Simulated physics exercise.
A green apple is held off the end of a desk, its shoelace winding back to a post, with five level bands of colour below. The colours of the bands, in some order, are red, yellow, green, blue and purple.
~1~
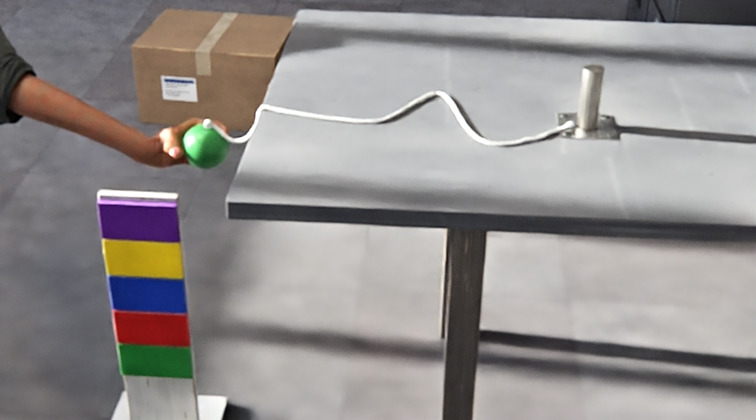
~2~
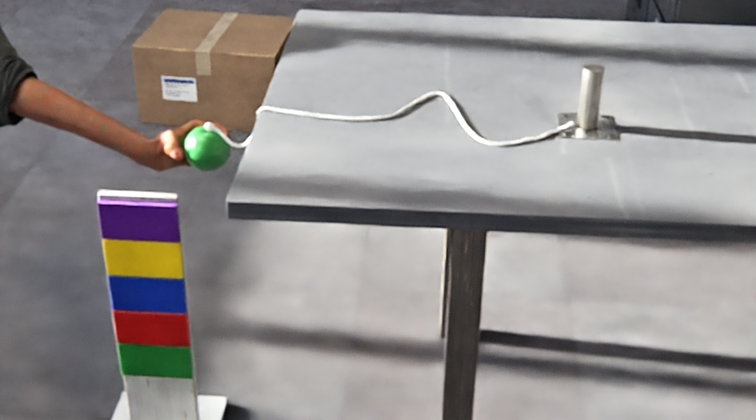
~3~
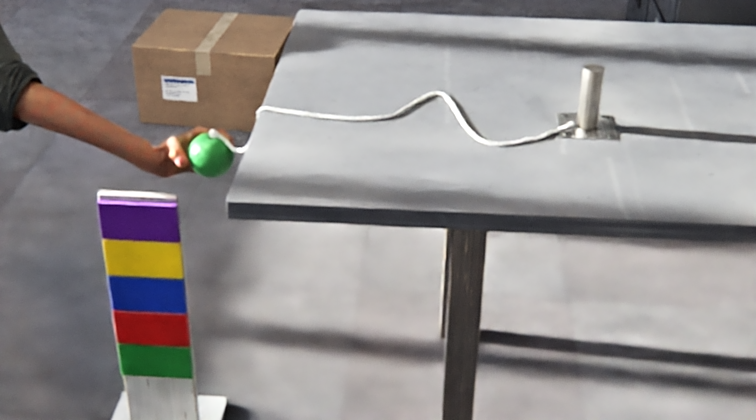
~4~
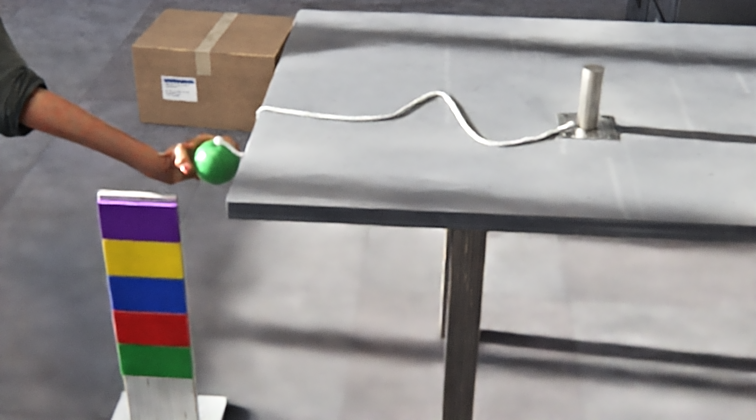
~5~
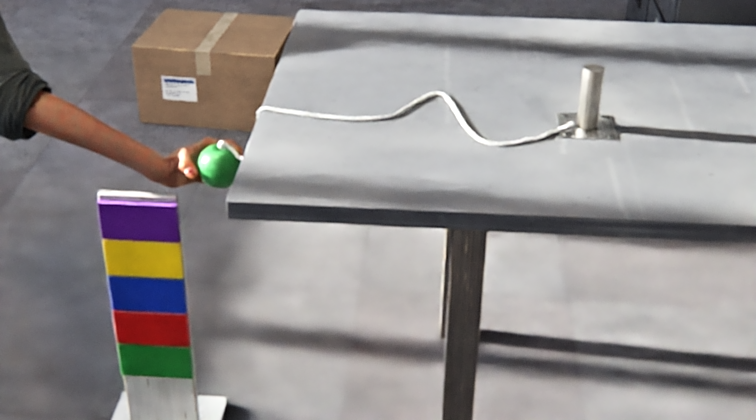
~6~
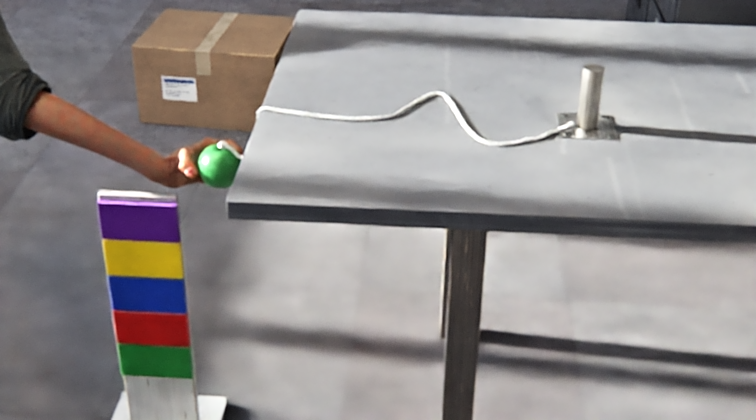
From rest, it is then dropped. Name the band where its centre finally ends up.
Its centre finishes at the blue band.
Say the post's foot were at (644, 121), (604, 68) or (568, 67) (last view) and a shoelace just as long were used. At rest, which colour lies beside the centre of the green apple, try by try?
Result 1: Yellow. Result 2: Yellow. Result 3: Blue.
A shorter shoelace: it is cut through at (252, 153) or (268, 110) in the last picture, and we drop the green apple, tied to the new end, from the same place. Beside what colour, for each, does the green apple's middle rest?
Try 1 - yellow; try 2 - purple.
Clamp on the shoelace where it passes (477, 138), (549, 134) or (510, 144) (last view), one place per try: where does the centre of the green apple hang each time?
It would sit near (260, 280) the first time, (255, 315) the second and (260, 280) the third.
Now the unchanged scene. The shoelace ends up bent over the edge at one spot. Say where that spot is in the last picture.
(380, 118), approximately.
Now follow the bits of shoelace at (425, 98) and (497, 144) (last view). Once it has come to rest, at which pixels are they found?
I'd put the first at about (328, 120) and the other at about (478, 123).
Soon after, apple near (285, 276); level with yellow.
After that, apple near (238, 329); level with blue.
In the end, apple near (254, 325); level with blue. The shoelace holds its middle at blue.
